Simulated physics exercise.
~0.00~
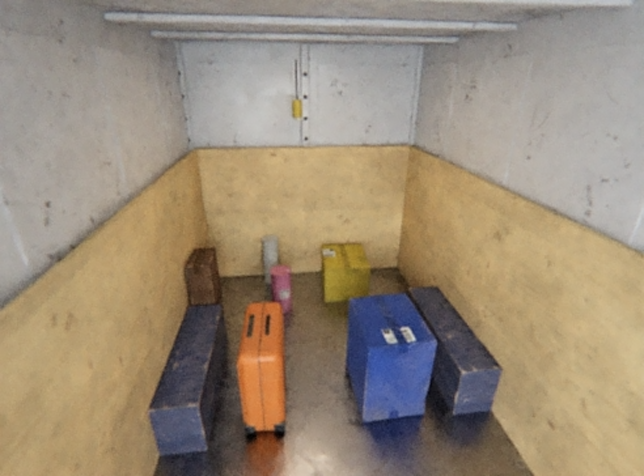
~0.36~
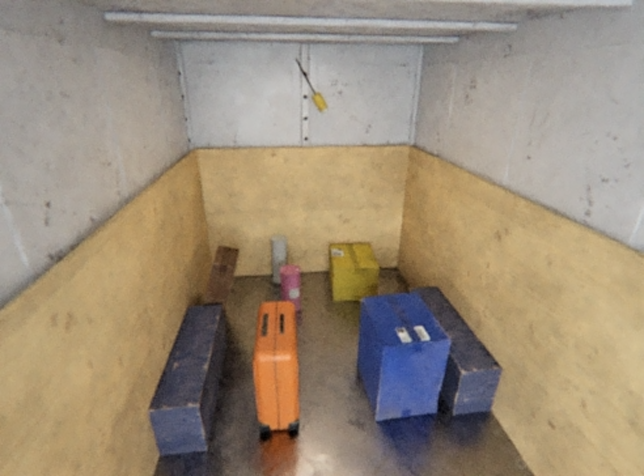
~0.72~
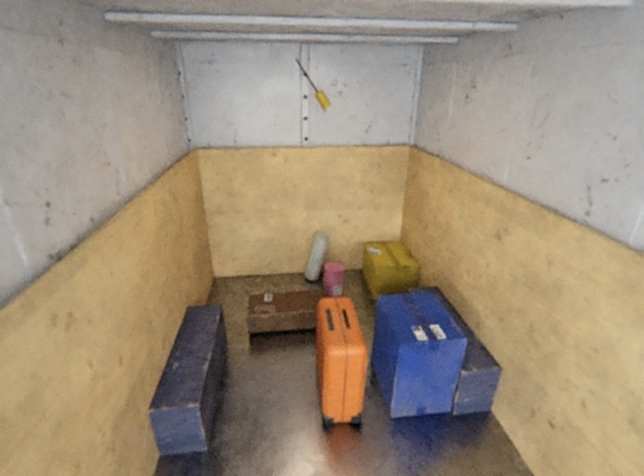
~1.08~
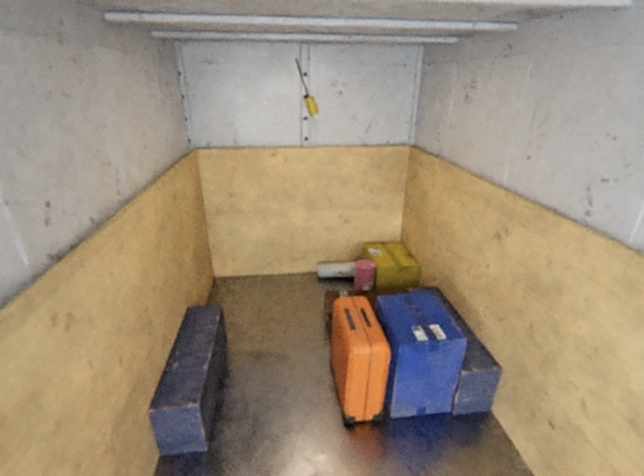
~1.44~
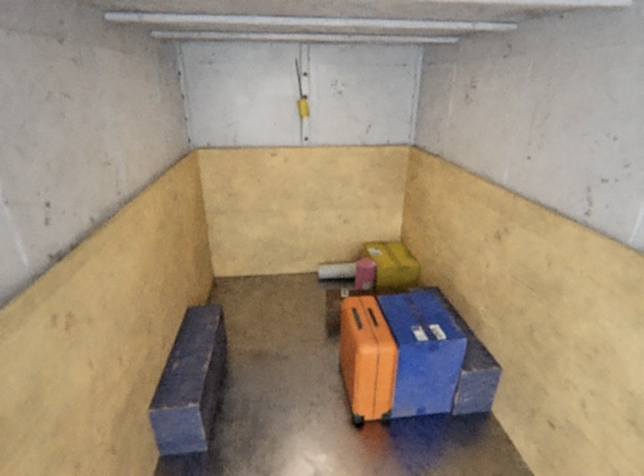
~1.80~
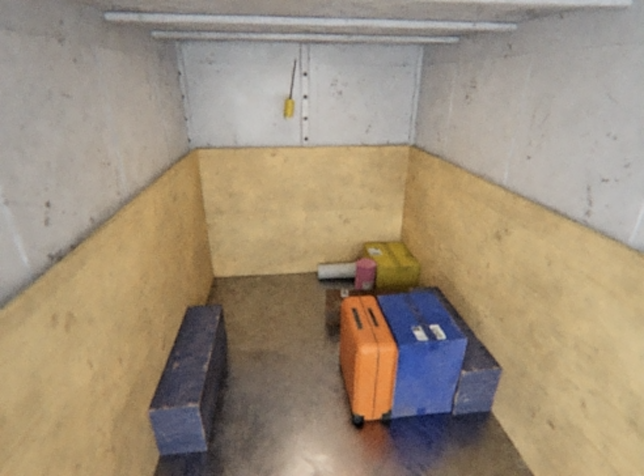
An orange suitcase slid right across the van floor and ended against a big blue box, as a brown box and a white canister toppled and slid right too, while the pink canister and yellow box shifted right but stayed upright.
